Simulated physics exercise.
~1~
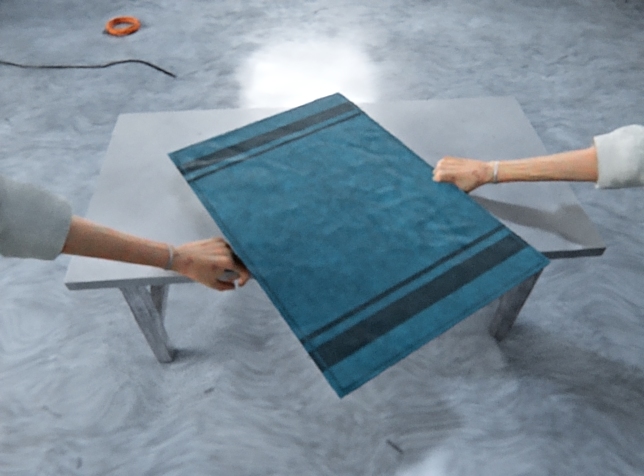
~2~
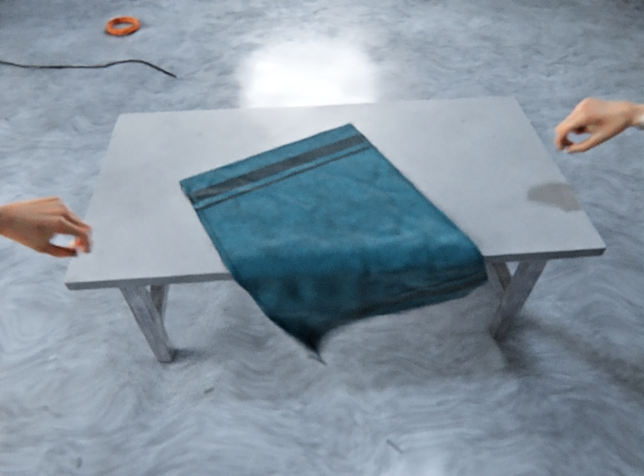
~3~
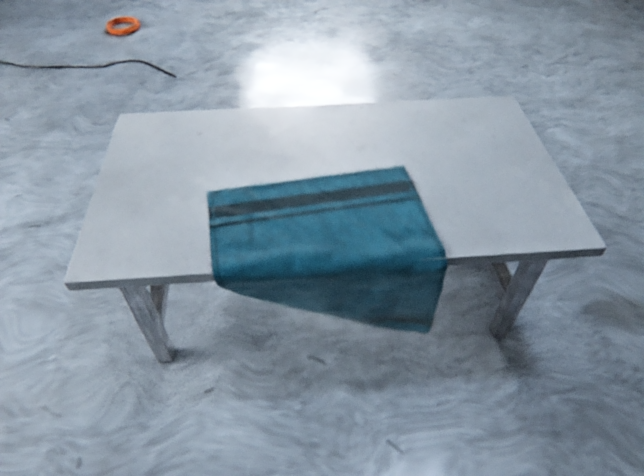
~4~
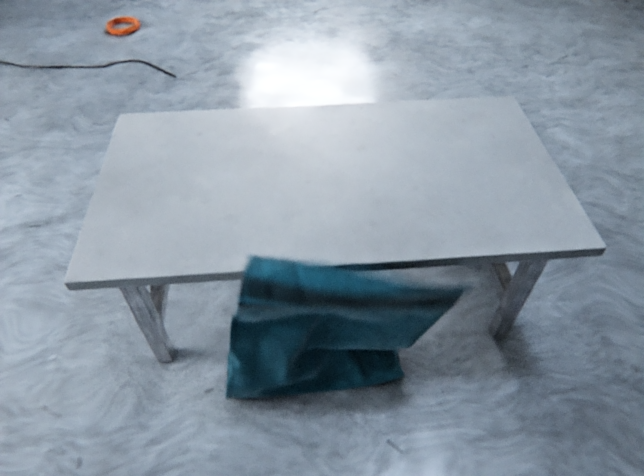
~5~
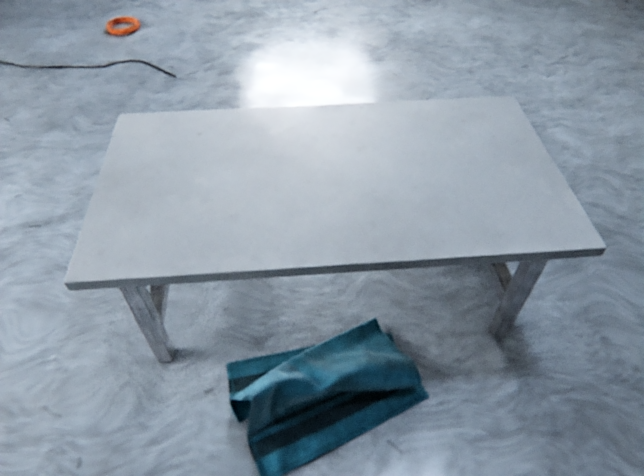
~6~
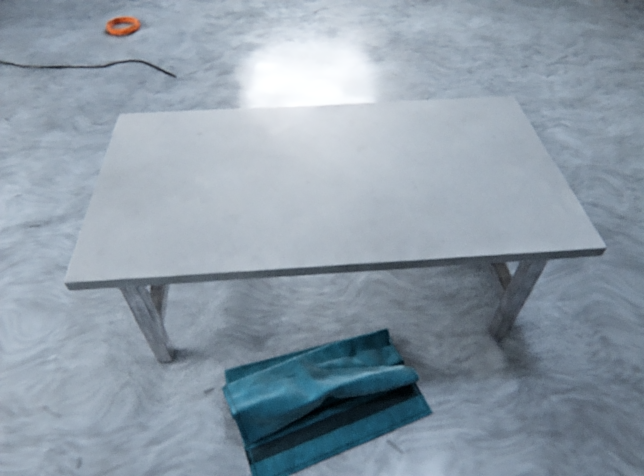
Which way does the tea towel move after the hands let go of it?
The tea towel moves down, slipping over the near edge of the table and dropping to the floor.
